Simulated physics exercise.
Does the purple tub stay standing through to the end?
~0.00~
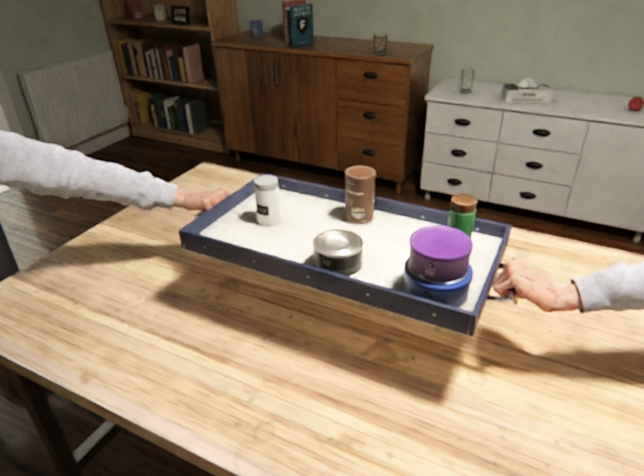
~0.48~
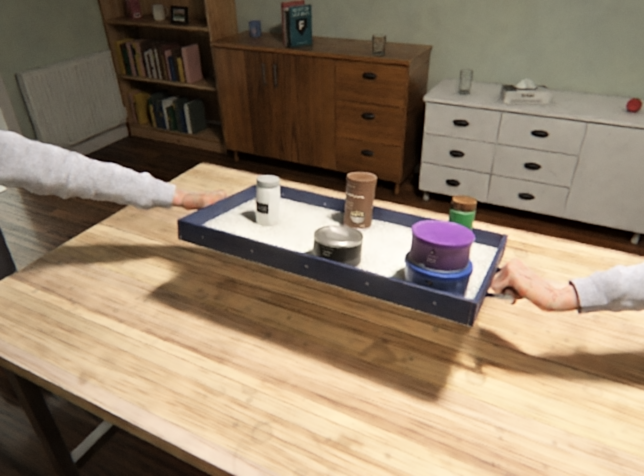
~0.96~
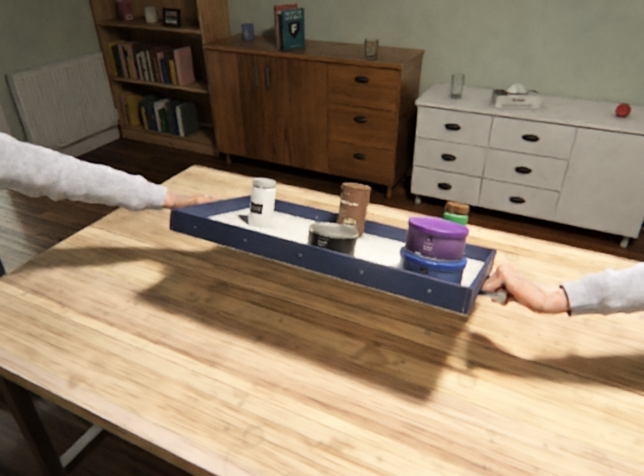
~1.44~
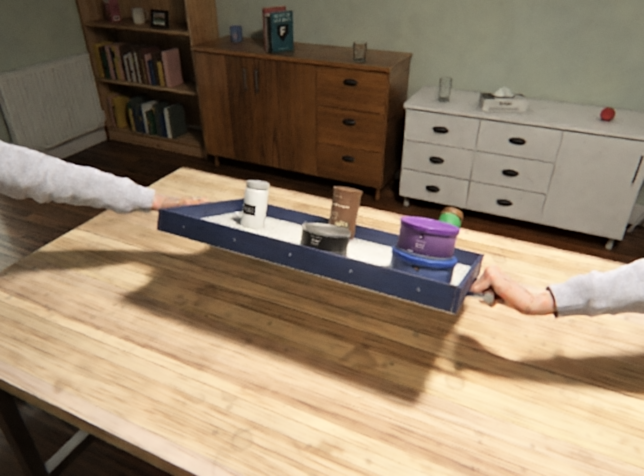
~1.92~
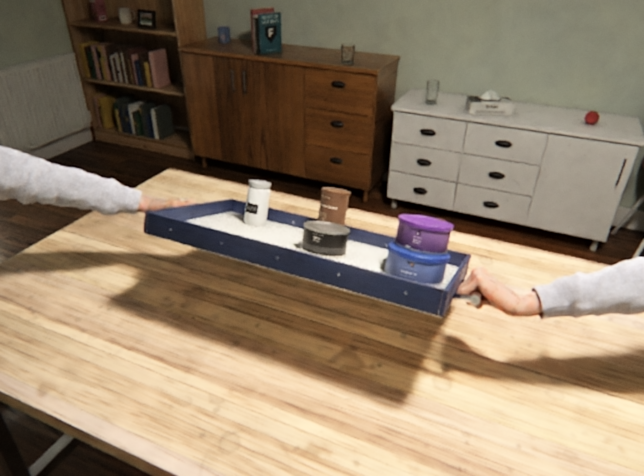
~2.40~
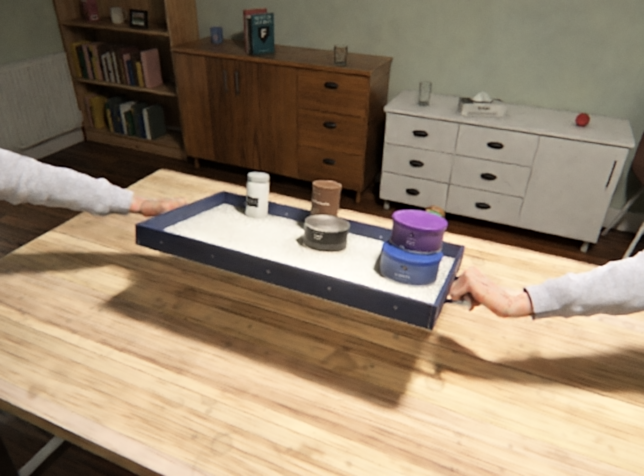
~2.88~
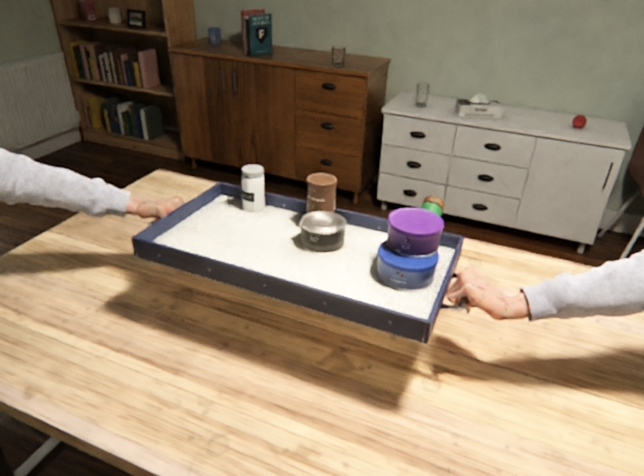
Yes, the purple tub is still standing at the end, above the blue tub in view.
